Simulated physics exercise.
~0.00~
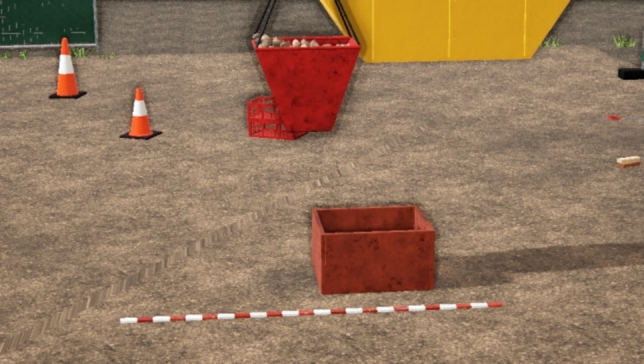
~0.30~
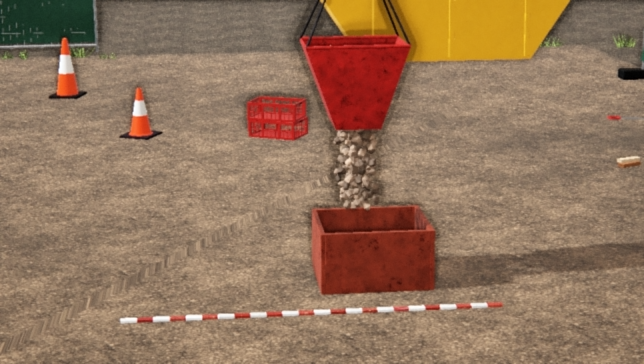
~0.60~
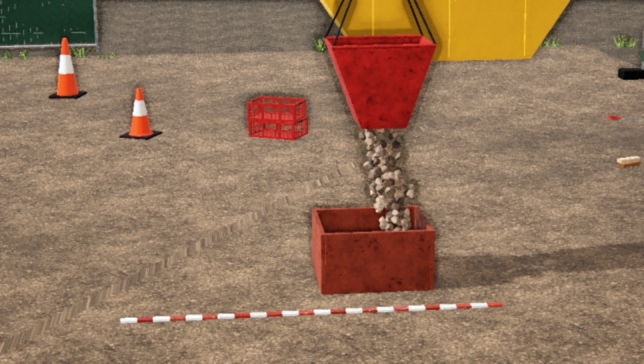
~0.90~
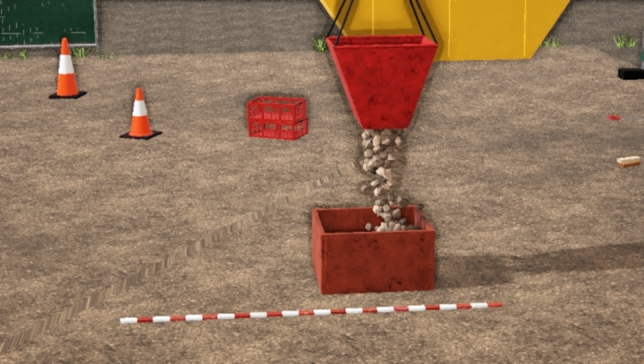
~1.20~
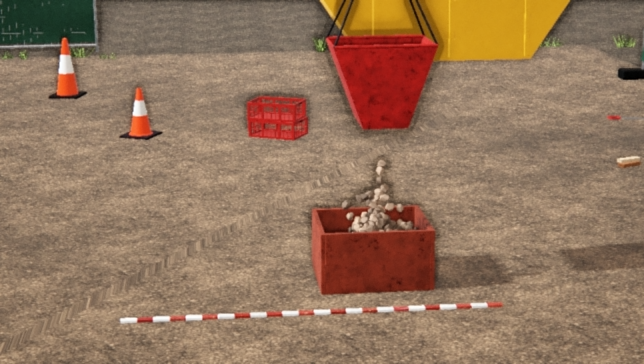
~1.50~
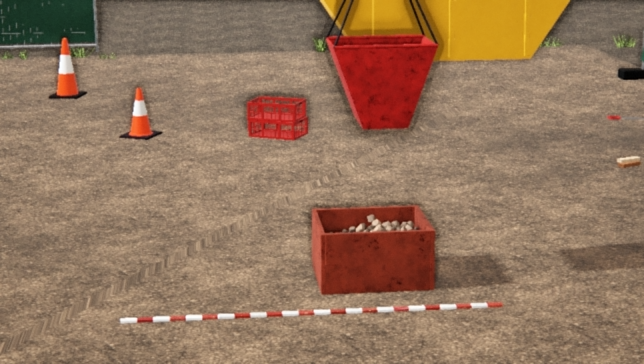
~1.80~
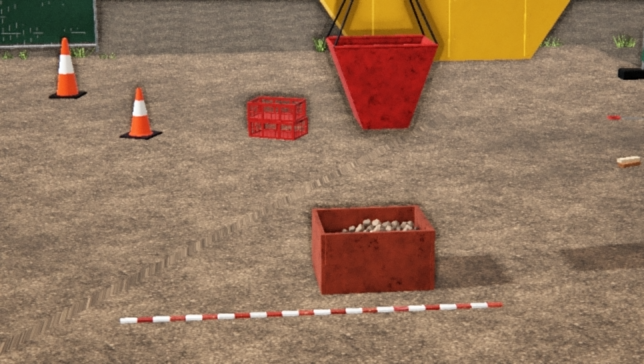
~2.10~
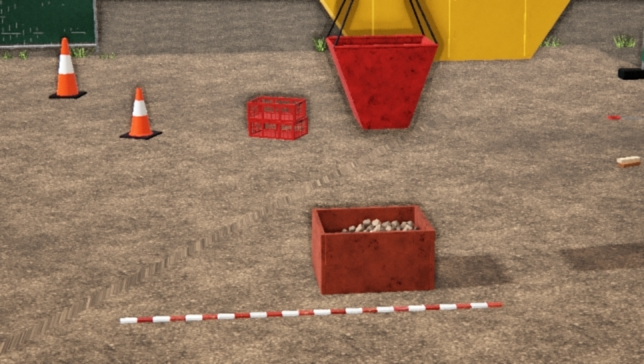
A red skip full of pale stones, hanging from cables, swung to the right and poured its load out of the bottom into a reddish open bin below, until the skip hung still and empty and the stones lay heaped inside the bin.
